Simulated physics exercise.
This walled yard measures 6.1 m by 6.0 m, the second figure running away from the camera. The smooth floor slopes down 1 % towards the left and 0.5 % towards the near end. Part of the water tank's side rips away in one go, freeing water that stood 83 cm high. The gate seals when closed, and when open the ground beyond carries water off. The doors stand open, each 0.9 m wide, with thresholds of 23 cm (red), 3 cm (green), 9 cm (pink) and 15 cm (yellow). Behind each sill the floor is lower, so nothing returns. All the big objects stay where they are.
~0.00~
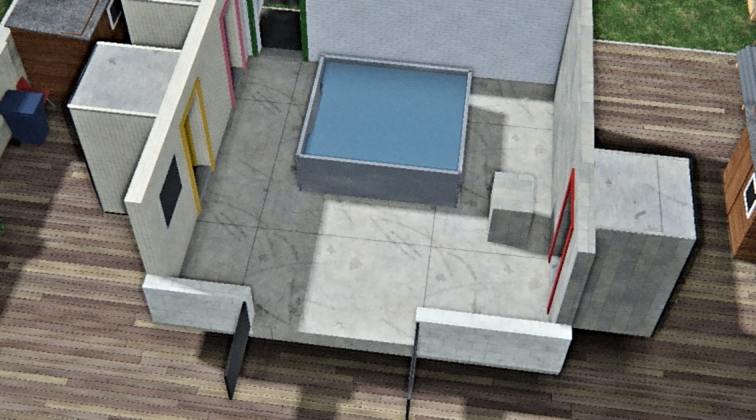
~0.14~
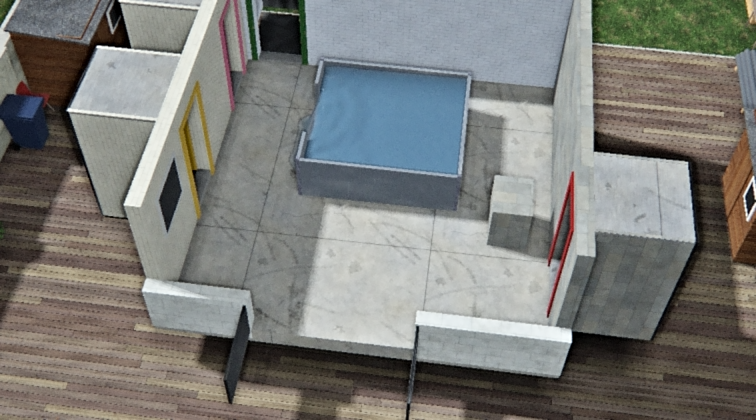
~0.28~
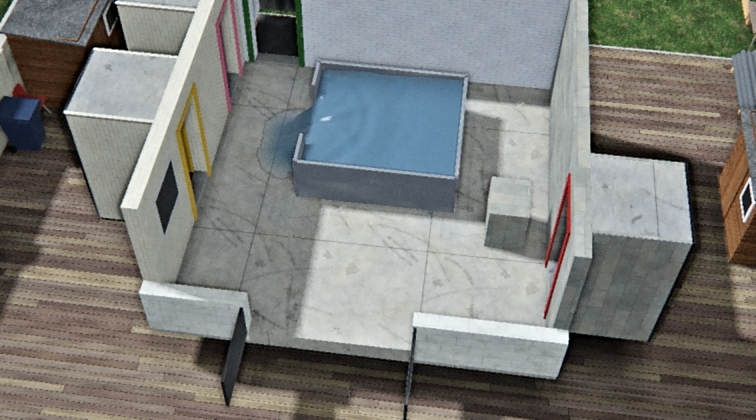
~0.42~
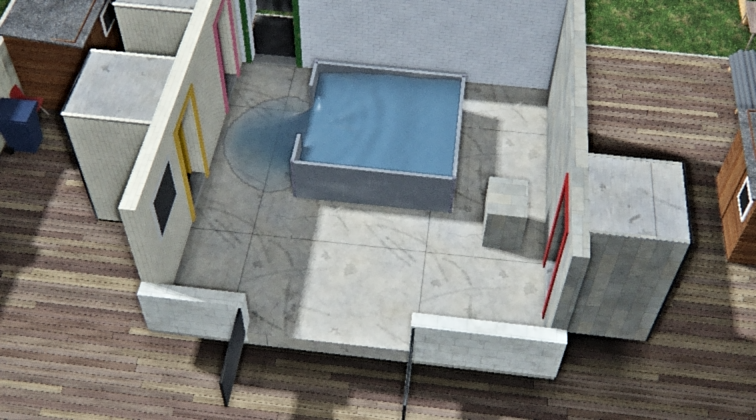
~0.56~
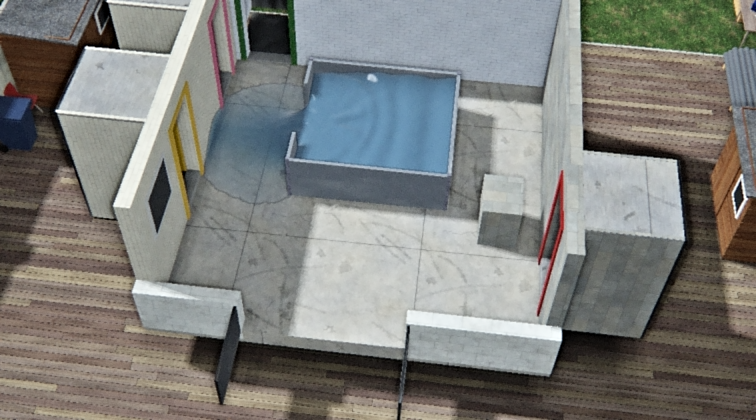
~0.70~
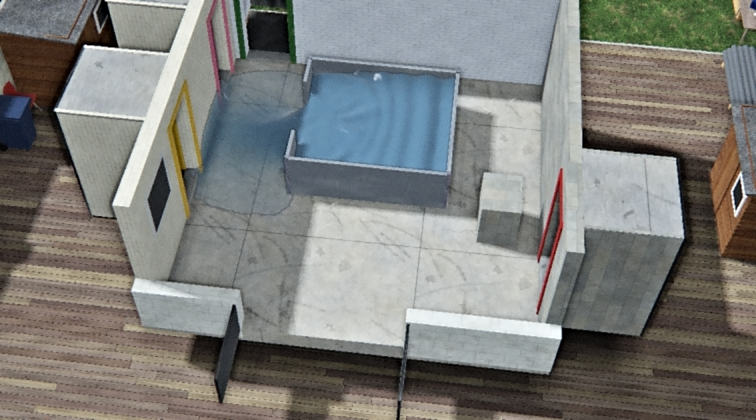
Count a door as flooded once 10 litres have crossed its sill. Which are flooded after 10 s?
The water let in: At the red door it stays under the limit; at the green door it exceeds the limit; at the pink door it passes the limit; at the yellow door it goes over the limit.
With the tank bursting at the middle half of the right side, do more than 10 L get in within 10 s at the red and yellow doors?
Then: Red not over, yellow under.
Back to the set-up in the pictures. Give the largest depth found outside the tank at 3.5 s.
About 38 cm.
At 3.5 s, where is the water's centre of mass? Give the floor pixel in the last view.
Around (325, 163).
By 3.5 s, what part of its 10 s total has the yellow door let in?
Some 80 per cent by then.
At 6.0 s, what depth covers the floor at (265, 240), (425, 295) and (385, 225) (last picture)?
Roughly 2, 3 and 2 cm, in turn.
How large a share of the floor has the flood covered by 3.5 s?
Some 55 per cent of it.
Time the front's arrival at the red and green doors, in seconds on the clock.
Red 5.0 s, green 0.9 s.
After 1.4 s water covers 20 % of the floor and is deepest (59 cm) near (213, 136); red door not reached, green door 15 cm at the sill, 4 L in, pink door 31 cm at the sill, 51 L in, yellow door 28 cm at the sill, 11 L in.
After 2.2 s water covers 35 % of the floor and is deepest (54 cm) near (213, 136); red door not reached, green door 24 cm at the sill, 112 L in, pink door 30 cm at the sill, 169 L in, yellow door 27 cm at the sill, 55 L in.
After 3.5 s water covers 55 % of the floor and is deepest (38 cm) near (235, 64); red door not reached, green door 23 cm at the sill, 371 L in, pink door 25 cm at the sill, 312 L in, yellow door 21 cm at the sill, 100 L in.
After 6.0 s water covers 90 % of the floor and is deepest (28 cm) near (235, 64); red door 11 cm at the sill, 0 L in, green door 17 cm at the sill, 687 L in, pink door 20 cm at the sill, 460 L in, yellow door 16 cm at the sill, 126 L in.
After 10.0 s water covers 100 % of the floor and is deepest (16 cm) near (160, 307); red door 9 cm at the sill, 0 L in, green door 12 cm at the sill, 939 L in, pink door 13 cm at the sill, 537 L in, yellow door 10 cm at the sill, 128 L in.
